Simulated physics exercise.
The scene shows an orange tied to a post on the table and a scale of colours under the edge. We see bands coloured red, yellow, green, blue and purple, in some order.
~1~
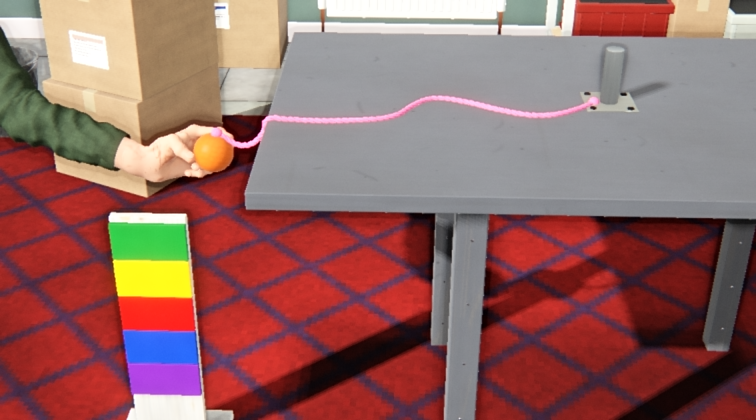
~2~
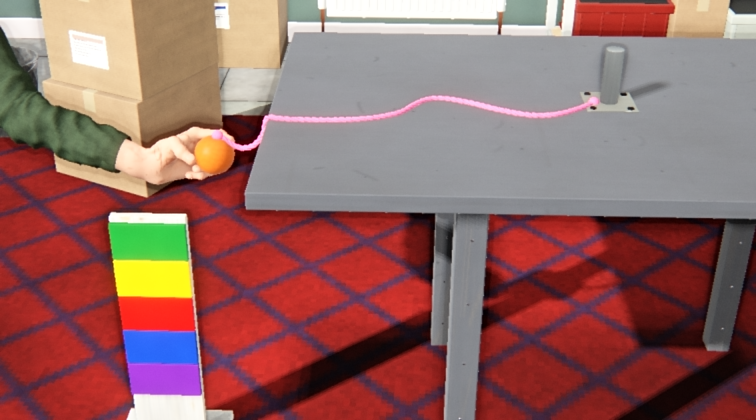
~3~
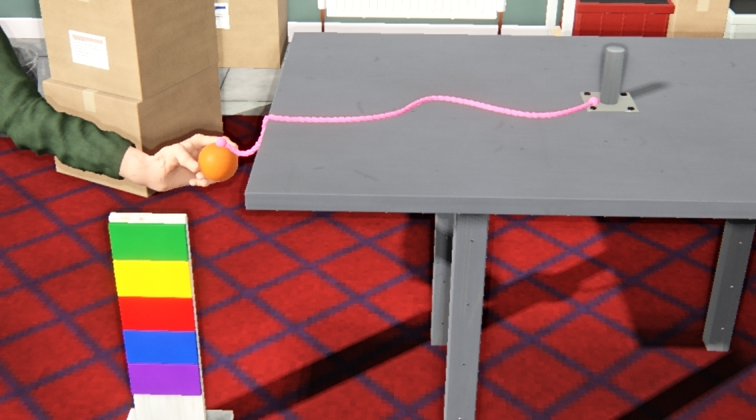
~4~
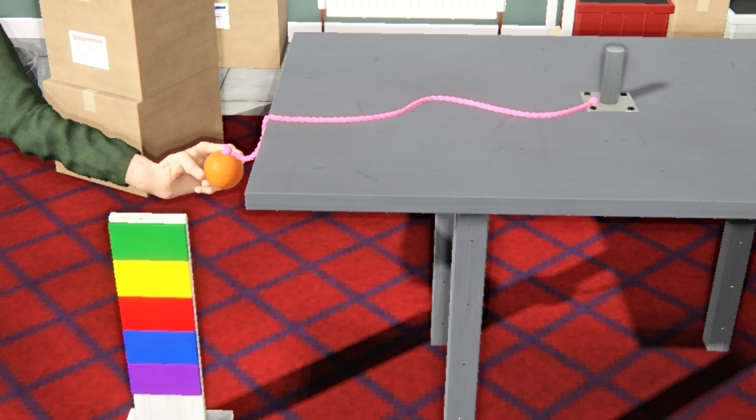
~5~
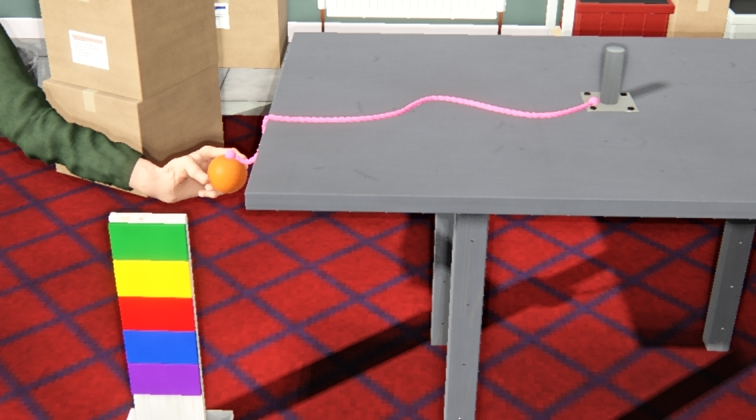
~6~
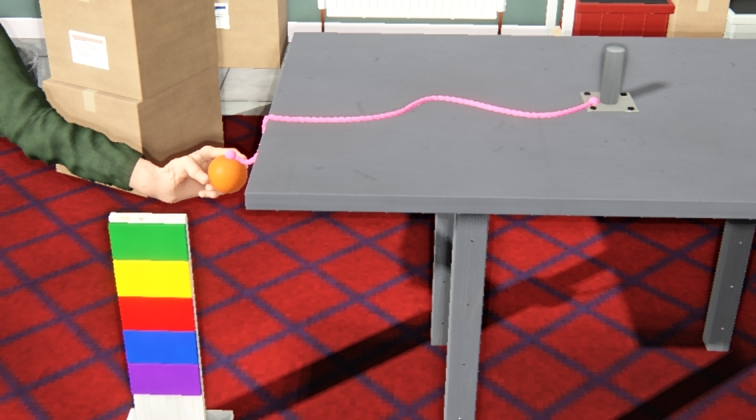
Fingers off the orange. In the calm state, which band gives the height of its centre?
The green band gives it.
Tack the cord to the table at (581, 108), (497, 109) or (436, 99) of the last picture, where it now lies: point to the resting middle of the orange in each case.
Pixel places, try by try: (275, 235), (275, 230), (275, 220).
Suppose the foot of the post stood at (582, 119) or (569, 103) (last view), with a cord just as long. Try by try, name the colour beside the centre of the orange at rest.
First try: Yellow; second try: Yellow.
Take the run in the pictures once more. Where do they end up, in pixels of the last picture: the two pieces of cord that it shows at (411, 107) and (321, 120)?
At (379, 107), then (278, 110).
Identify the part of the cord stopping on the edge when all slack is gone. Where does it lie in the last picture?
At (306, 120), roughly.
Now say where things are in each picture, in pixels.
In the first frame, orange (213, 152); green (148, 244); yellow (153, 280); red (157, 315); blue (161, 349); purple (165, 381).
In the second frame, orange (214, 155); cord through (570, 112) (496, 109) (424, 101) (358, 119) (277, 119).
In the third frame, orange (218, 162).
In the fourth frame, orange (223, 170); cord through (570, 112) (496, 109) (424, 101) (358, 119) (277, 119).
In the fifth frame, orange (227, 174).
In the sixth frame, orange (228, 174); cord through (570, 112) (496, 109) (424, 101) (358, 119) (277, 119).
Early on, orange near (266, 227); level with green.
Midway, orange near (277, 233); level with green.
Finally, orange near (276, 238); level with green. The cord holds its middle at green.
